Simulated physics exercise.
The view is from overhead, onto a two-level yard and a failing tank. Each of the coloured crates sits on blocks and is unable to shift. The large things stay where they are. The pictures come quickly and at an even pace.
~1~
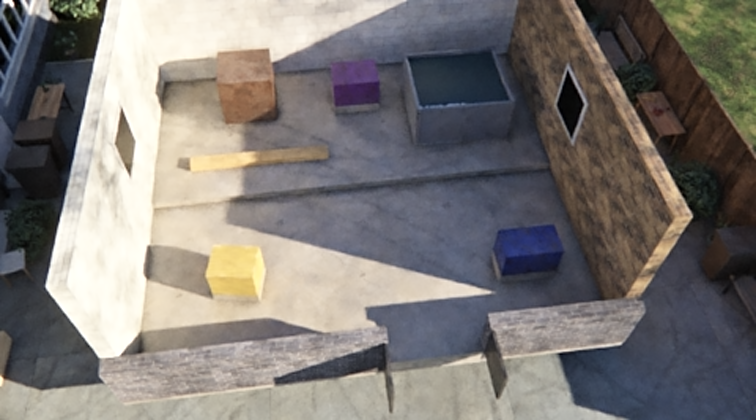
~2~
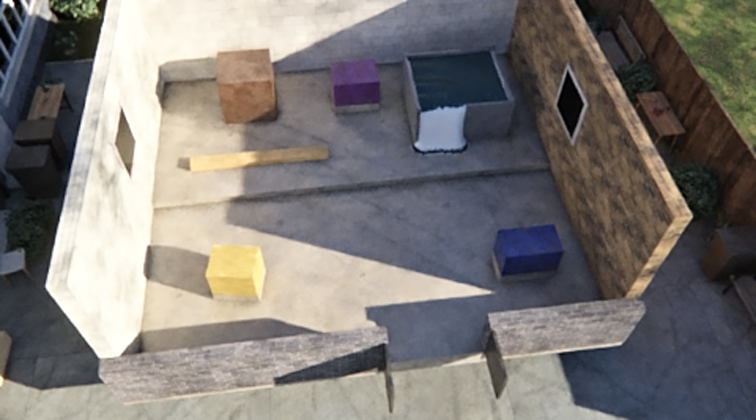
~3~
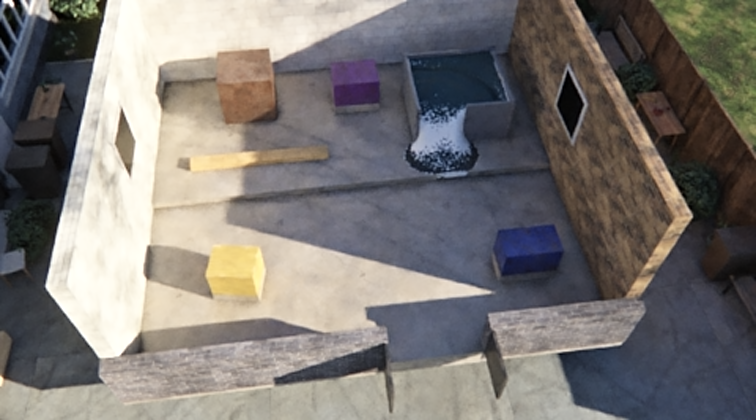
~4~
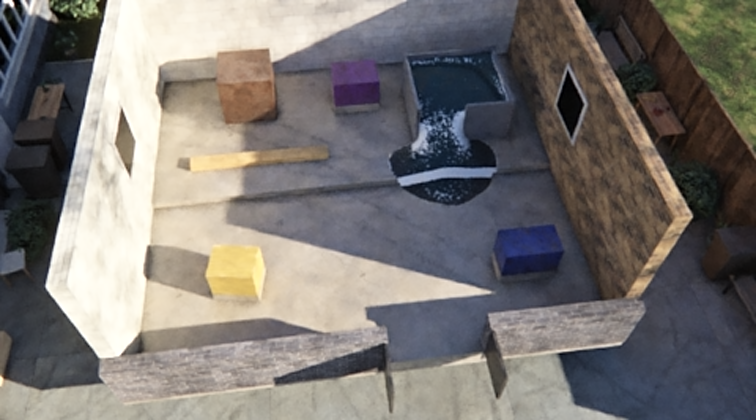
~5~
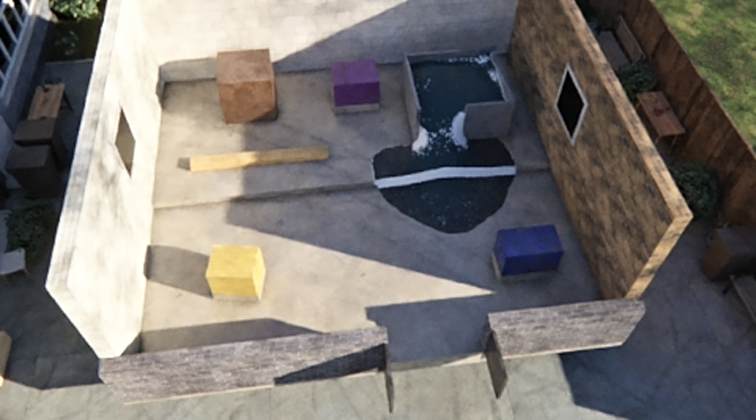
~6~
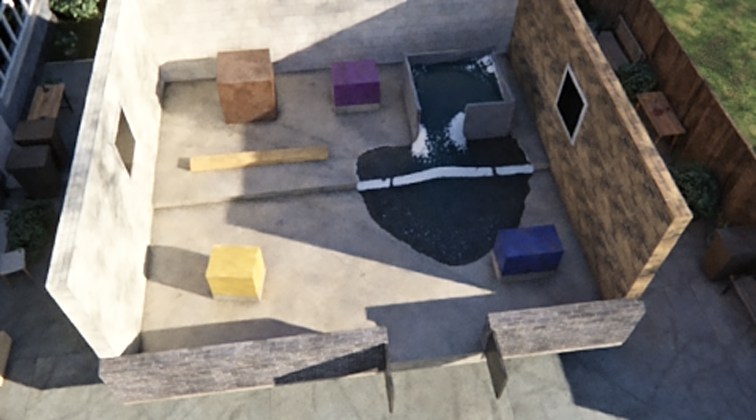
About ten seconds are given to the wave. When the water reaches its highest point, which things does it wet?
Result: The blue crate will have water on it. The purple crate will have no water on it. The yellow crate will have no water on it.
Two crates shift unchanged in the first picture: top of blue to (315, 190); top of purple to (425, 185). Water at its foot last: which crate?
The crate marked yellow.
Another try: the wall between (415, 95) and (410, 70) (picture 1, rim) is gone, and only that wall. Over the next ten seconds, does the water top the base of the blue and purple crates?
In that case the blue one is never flooded and the purple one is flooded.
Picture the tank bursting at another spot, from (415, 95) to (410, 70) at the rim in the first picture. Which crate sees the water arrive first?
First in line is the purple one.
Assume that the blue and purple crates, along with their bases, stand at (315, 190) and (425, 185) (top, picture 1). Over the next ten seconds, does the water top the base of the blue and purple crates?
Result - blue crate is inundated, purple crate is inundated.
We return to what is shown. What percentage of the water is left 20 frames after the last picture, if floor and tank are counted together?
Roughly 84 parts in a hundred.
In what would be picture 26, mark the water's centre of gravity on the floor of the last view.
That puts it at around (424, 206).
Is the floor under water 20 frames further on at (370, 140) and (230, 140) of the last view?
First spot bare, second spot bare.
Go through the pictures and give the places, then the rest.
In the first picture, the tank at (457, 80) is whole and still.
In the second picture, water pours out at (440, 130) and has run to (465, 145).
In the third picture, the front is at (462, 170), out from the gap at (440, 131).
In the fourth picture, water pours out at (440, 132) and has run to (462, 200).
In the fifth picture, the front is at (449, 229), out from the gap at (440, 132).
In the sixth picture, the front is at (453, 261), out from the gap at (440, 131).
A moment on, water covers 30 % of the floor; the blue crate water round its plinth, the purple crate not reached, the yellow crate not reached.
Next, water covers 40 % of the floor; the blue crate water round its plinth, the purple crate not reached, the yellow crate water round its plinth.
Then, water covers 45 % of the floor; the blue crate water round its plinth, the purple crate not reached, the yellow crate water round its plinth.
Later, water covers 50 % of the floor; the blue crate water round its plinth, the purple crate not reached, the yellow crate water round its plinth.
In the end, water covers 55 % of the floor; the blue crate was topped, the purple crate stayed above the water, the yellow crate stayed above the water.
